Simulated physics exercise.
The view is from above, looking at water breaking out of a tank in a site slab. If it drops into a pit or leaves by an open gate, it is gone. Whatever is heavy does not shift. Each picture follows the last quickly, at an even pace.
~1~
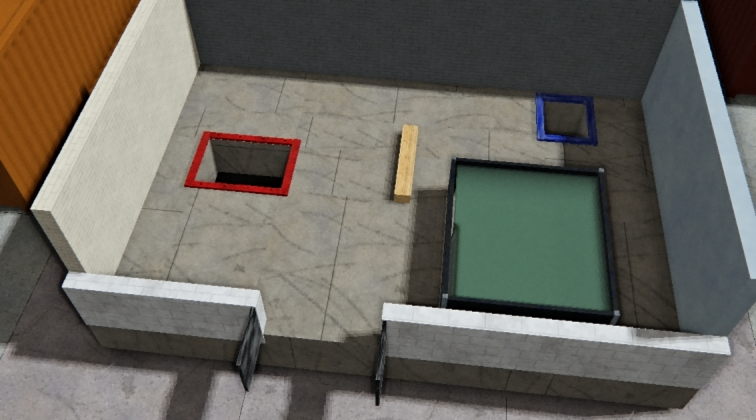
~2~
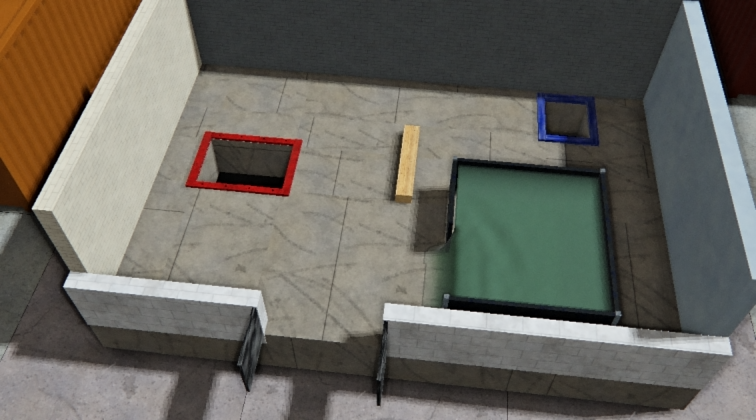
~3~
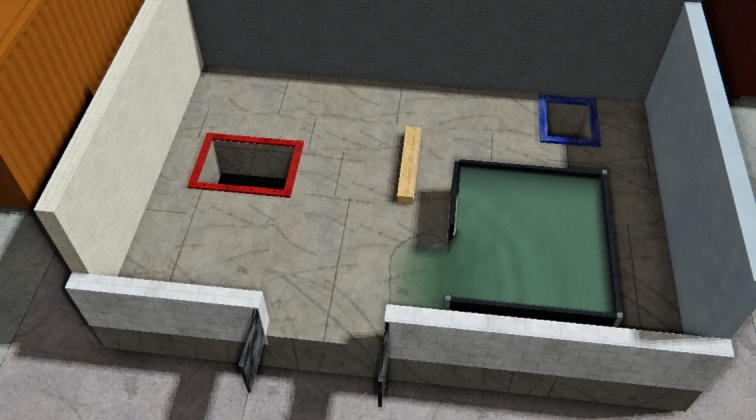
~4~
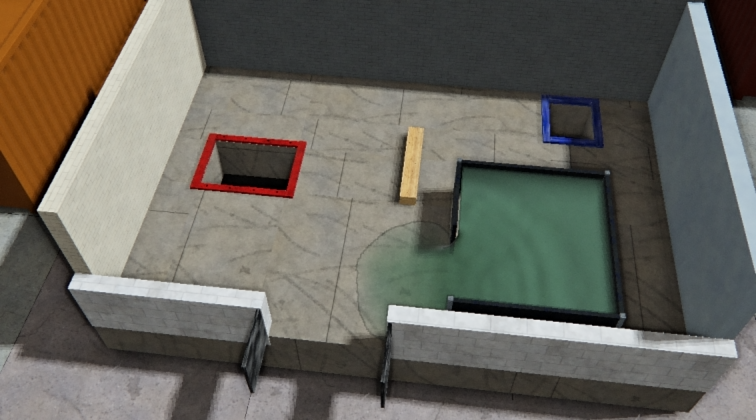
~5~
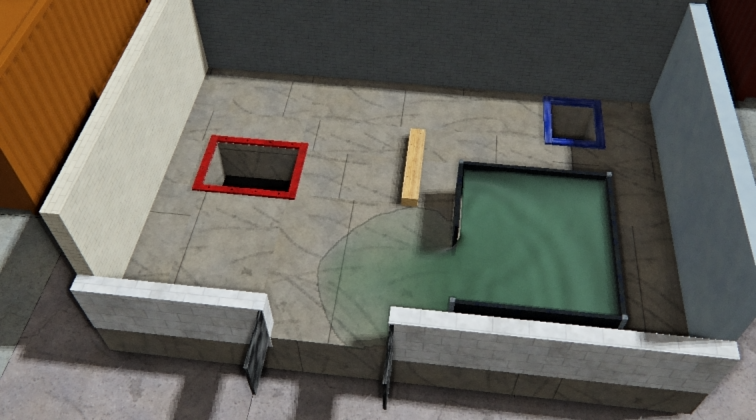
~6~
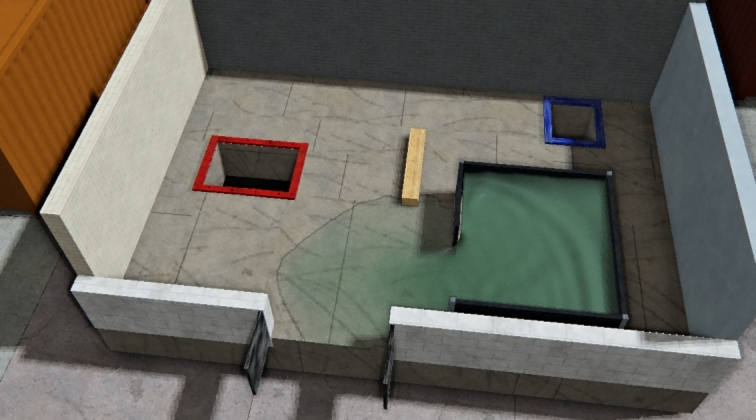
Green water pouring from a gap in a dark-framed tank and spreading leftward across a walled slab, below a wooden beam.
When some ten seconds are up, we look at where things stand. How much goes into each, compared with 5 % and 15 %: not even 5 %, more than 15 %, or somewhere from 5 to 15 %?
The gate carries off upward of fifteen per cent, the blue pit carries off beneath five per cent, the red pit carries off upward of fifteen per cent.
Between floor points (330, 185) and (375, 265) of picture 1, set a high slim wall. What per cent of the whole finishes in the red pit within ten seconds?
Result, red pit: Some 8 percent of the total.
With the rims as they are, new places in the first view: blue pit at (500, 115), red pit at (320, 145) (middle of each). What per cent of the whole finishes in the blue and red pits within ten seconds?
Blue gets 6 in a hundred; red gets 4 in a hundred.
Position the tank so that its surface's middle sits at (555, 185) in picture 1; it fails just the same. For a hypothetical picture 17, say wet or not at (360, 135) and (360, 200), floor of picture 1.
I'd say the first one's left untouched and the second one's soaked.
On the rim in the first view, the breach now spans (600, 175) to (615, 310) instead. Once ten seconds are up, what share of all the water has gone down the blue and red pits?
Blue 35 %, red 0 %.
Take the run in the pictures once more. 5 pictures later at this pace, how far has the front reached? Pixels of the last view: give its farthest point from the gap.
I'd go with roughly (122, 283).
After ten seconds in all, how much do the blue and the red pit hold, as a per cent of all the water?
Shares, in order: 2 % and 18 %.
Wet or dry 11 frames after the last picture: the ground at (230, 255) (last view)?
Submerged.
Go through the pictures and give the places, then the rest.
The first picture shows the open tank at (527, 233) is whole and still.
In the second picture, water pours out at (448, 279) and has run to (437, 248).
In the third picture, water pours out at (449, 281) and has run to (410, 243).
In the fourth picture, the front is at (365, 260), out from the gap at (452, 282).
In the fifth picture, water pours out at (454, 284) and has run to (325, 267).
In the sixth picture, the front is at (289, 260), out from the gap at (454, 283).
A moment on, water covers 30 % of the floor; the gate 2 %, the blue pit 0 %, the red pit 0 %.
Next, water covers 35 % of the floor; the gate 5 %, the blue pit 0 %, the red pit 1 %.
Then, water covers 50 % of the floor; the gate 9 %, the blue pit 0 %, the red pit 3 %.
Later, water covers 60 % of the floor; the gate 14 %, the blue pit 0 %, the red pit 11 %.
In the end, water covers 80 % of the floor; the gate 18 %, the blue pit 1 %, the red pit 17 %.
